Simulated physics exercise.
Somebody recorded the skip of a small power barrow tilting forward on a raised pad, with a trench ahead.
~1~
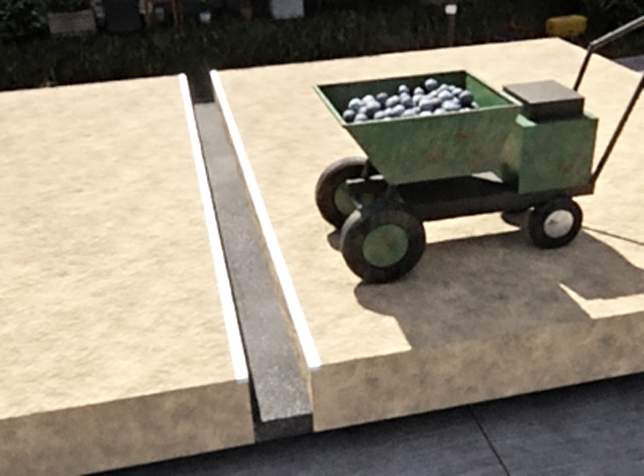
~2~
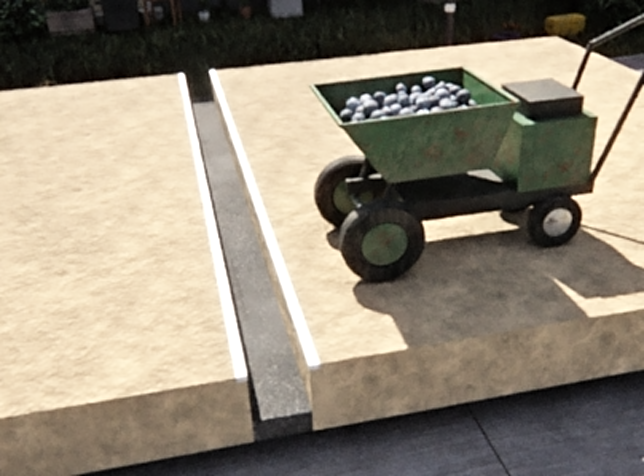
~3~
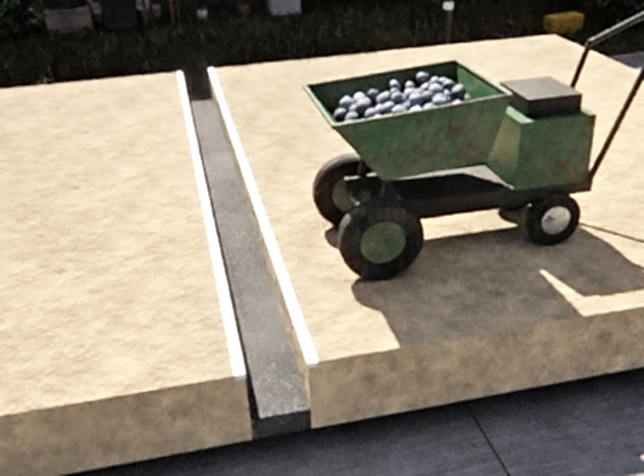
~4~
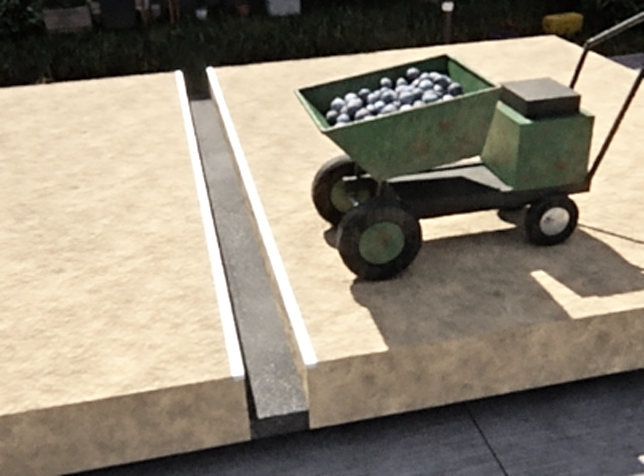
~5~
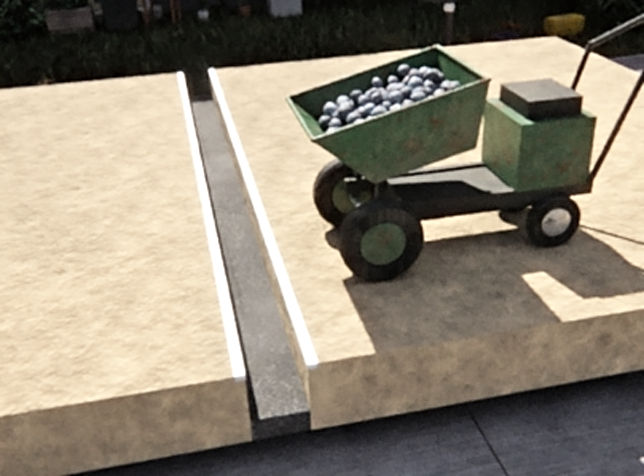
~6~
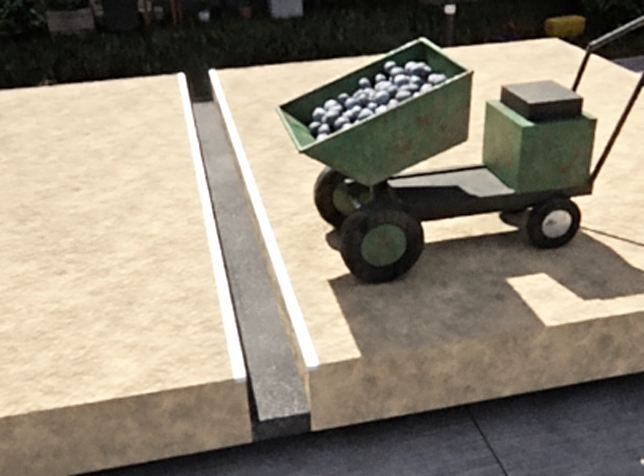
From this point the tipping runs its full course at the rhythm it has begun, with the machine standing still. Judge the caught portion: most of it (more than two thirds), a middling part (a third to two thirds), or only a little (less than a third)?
A middling part.
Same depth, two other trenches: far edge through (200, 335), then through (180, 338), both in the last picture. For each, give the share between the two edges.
In turn 90 and 100 in a hundred.
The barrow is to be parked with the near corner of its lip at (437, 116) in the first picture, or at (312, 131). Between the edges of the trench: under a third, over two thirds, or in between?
First: One to two thirds; second: Less than a third.
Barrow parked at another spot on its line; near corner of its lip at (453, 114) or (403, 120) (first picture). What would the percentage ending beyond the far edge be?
First position: Some 0 percent; second position: Some 0 percent.
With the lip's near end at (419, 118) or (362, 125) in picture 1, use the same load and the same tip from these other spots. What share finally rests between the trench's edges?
The share would be near 70 percent, and then near 70 percent.
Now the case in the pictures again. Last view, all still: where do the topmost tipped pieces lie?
My guess for the top is about pixel (203, 264).
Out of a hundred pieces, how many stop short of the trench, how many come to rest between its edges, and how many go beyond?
Short 0, between 45, beyond 55 %.
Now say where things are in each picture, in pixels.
Lip of the skip at (345, 127), level; top of the load at (424, 113), round cobbles; first edge of the trench at (300, 321); far edge at (233, 331), the trench under half as wide as the skip, and about as deep as wide, in the first picture.
Lip of the skip at (342, 126), level; top of the load at (422, 111), in the second picture.
Lip of the skip at (334, 127), tipped barely; top of the load at (427, 104), in the third picture.
Lip of the skip at (324, 132), tipped a little; top of the load at (418, 101), in the fourth picture.
Lip of the skip at (313, 141), tipped a little; top of the load at (409, 98), in the fifth picture.
Lip of the skip at (301, 152), tipped clearly; top of the load at (411, 92); first edge of the trench at (298, 320); far edge at (231, 331), in the sixth picture.
Soon, skip tipped steeply; all in the skip.
A while on, skip tipped right over; about two thirds in the skip; a small part in or heaped over the trench; about a quarter beyond it; a stray few falling.
Towards the end, skip tipped right over; a small part in the skip; about a third in or heaped over the trench; about half beyond it.
Finally, skip tipped right over; about half in or heaped over the trench; about half beyond it.
